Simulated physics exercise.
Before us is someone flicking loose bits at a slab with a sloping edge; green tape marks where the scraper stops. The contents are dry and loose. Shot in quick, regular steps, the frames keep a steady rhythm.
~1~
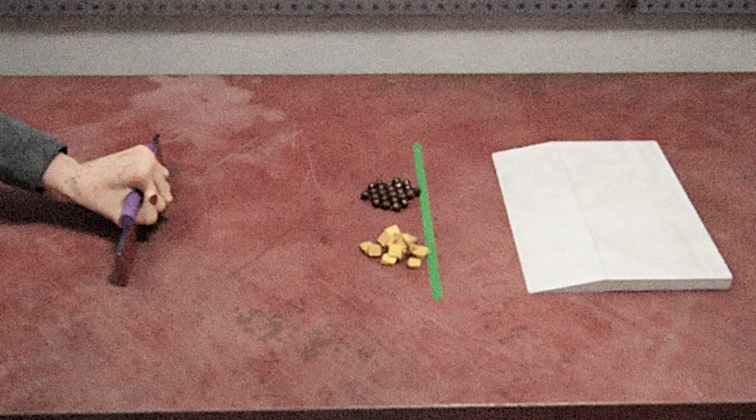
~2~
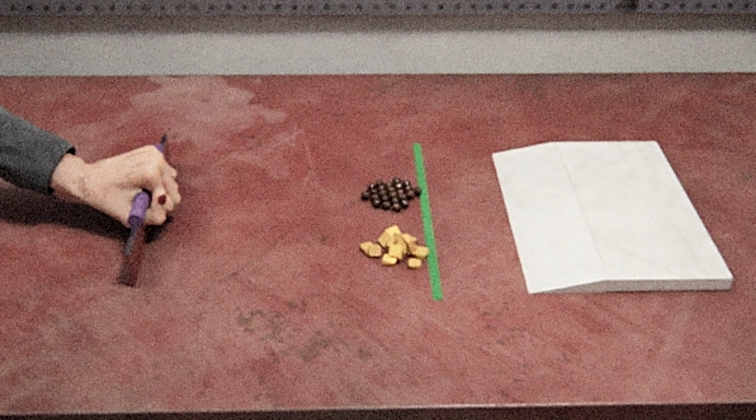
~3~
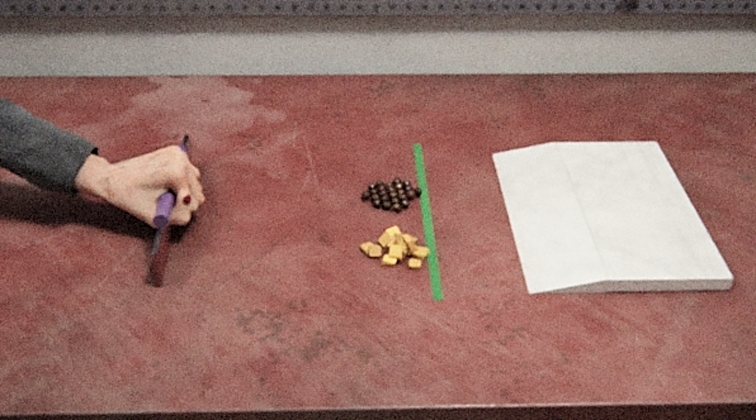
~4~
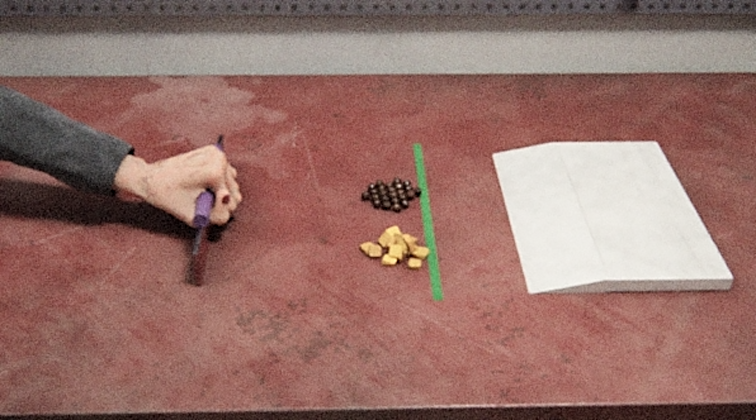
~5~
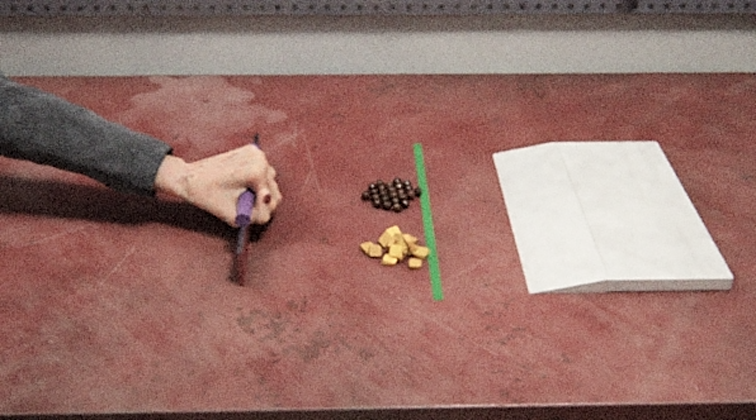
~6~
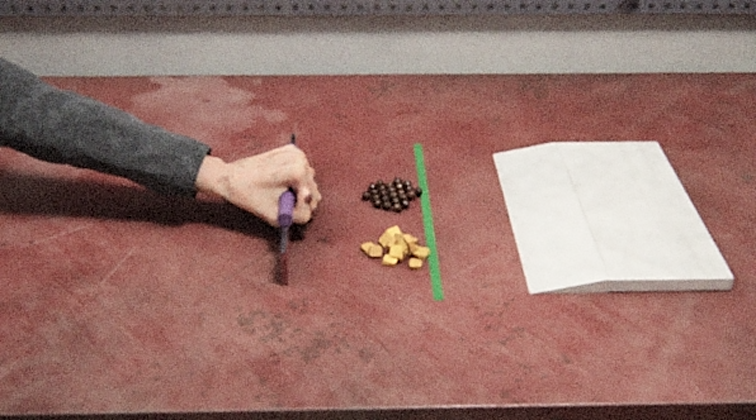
On a worn, reddish tabletop in front of a pale wall, seen from a raised, fixed viewpoint, a hand in a dark grey sleeve grips a purple-handled scraper at left. Dark chocolate balls sit behind yellow cereal squares near the middle, just left of a green tape strip, with a white ramped slab at right. The hand slides the upright scraper steadily rightward toward the unmoving piles, leaving a small gap.
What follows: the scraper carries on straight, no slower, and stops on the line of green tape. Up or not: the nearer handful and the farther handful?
The nearer handful comes up short and the farther handful gets at least some up.
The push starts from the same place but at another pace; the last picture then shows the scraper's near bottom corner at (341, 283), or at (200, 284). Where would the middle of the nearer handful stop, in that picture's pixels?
It would come to rest near (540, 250) the first time and near (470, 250) the second.
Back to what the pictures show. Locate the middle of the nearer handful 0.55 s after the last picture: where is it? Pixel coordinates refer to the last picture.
It will be centred somewhere around (504, 249).
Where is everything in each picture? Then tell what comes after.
Scraper (124, 259), at rest; green tape (417, 151); top of the ramp (603, 268); nearer handful (402, 248), a few cereal squares; farther handful (391, 190), a few chocolate balls, in the first picture.
Scraper (133, 259); farther handful (391, 190), in the second picture.
Scraper (159, 259); nearer handful (402, 248), in the third picture.
Scraper (199, 258); farther handful (391, 191), in the fourth picture.
Scraper (242, 258); nearer handful (403, 248), in the fifth picture.
Scraper (285, 257); green tape (419, 151); top of the ramp (605, 268); nearer handful (403, 248); farther handful (392, 191), in the sixth picture.
Then, 0.12 s later than the last frame, scraper still moving, near (370, 186); nearer handful every one short of the ramp; farther handful every one short of the ramp.
Then, 0.27 s later than the last frame, scraper stopped at the green tape; nearer handful every one short of the ramp; farther handful every one short of the ramp.
Then, 0.55 s later than the last frame, scraper stopped at the green tape; nearer handful about a tenth on the ramp, the larger part short of the ramp; farther handful roughly a third past the top, roughly two thirds on the ramp.
When it is over, scraper stopped at the green tape; nearer handful not one past the top, about a tenth on the ramp, the larger part short of the ramp; farther handful roughly two thirds past the top, roughly a third short of the ramp.
